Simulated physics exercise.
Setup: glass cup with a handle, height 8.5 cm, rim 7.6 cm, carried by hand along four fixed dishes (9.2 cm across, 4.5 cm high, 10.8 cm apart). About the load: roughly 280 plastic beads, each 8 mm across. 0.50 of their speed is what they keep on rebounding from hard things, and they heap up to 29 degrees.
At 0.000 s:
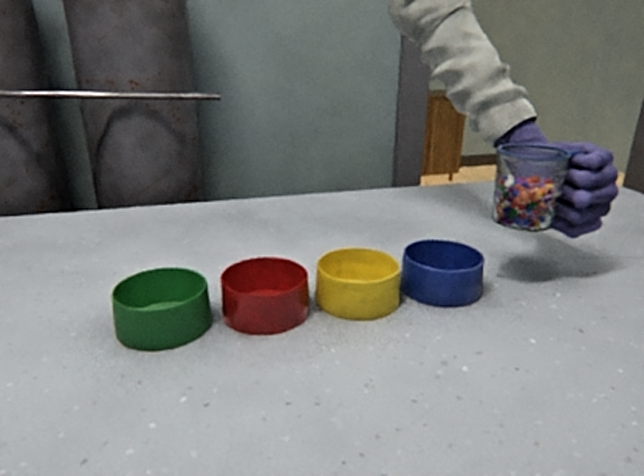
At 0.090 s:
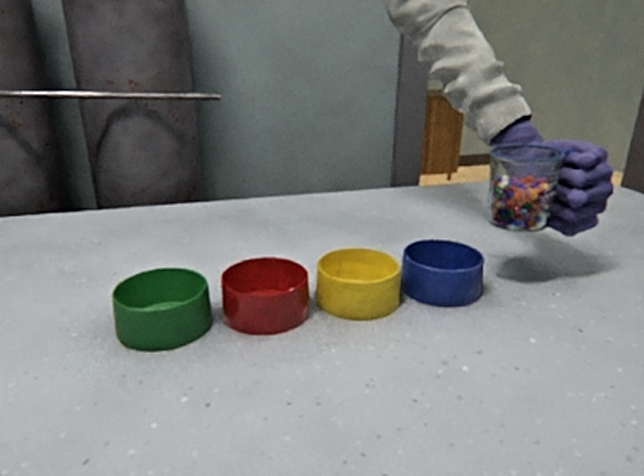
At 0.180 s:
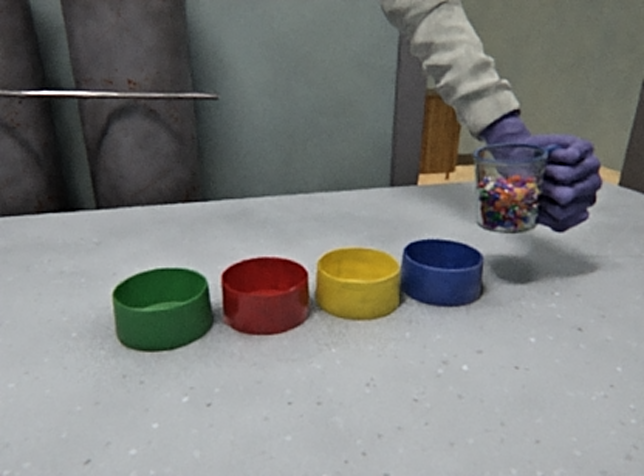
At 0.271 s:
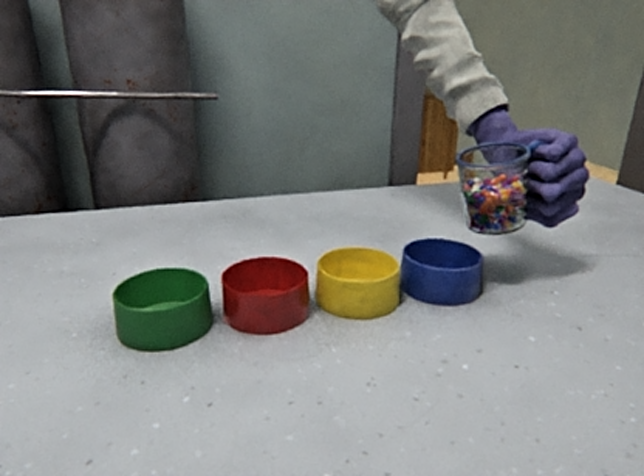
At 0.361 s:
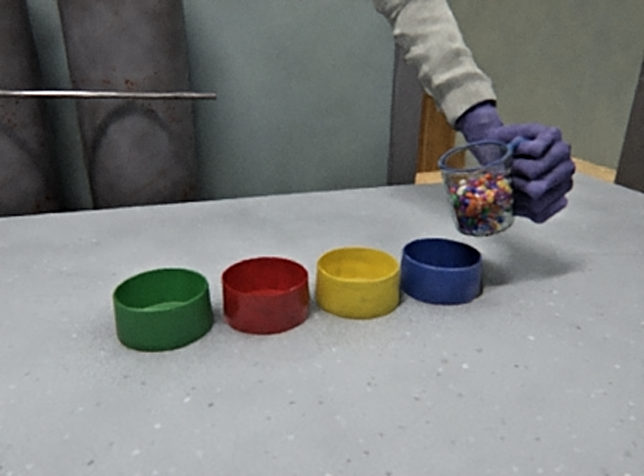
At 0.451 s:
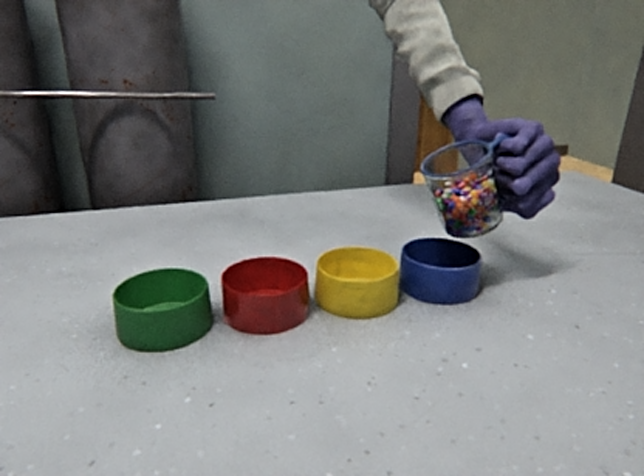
The footage shows a purple-gloved hand holding a clear cup of multicoloured beads at the right, moving it a short way left and tilting it leftward above a table with green, red, yellow and blue dishes in a row.
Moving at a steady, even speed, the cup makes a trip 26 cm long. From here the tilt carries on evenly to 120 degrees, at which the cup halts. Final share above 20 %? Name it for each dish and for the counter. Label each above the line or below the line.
Red: Above the line; blue: Below the line; green: Below the line; yellow: Below the line; counter: Below the line.
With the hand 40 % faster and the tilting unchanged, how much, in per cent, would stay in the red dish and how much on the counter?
Red: 100; counter: 0.
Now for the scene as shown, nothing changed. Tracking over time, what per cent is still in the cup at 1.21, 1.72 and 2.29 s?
At the three moments: 100, 90 and 0 percent.
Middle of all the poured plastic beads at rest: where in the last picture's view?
Estimated resting centre: Around (265, 293).
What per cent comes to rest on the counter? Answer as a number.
Roughly 0 percent.
After 1.21 s, tilt 68 degrees; cup holds 100 %.
After 1.72 s, tilt 99 degrees; cup holds 90 %, red 10 %.
Then, at 2.29 s, tilt 120 degrees; cup holds 0 %, red 100 %.
By 2.7 s all is still; red 100 %, blue 0 %, green 0 %, yellow 0 %, counter 0 %.
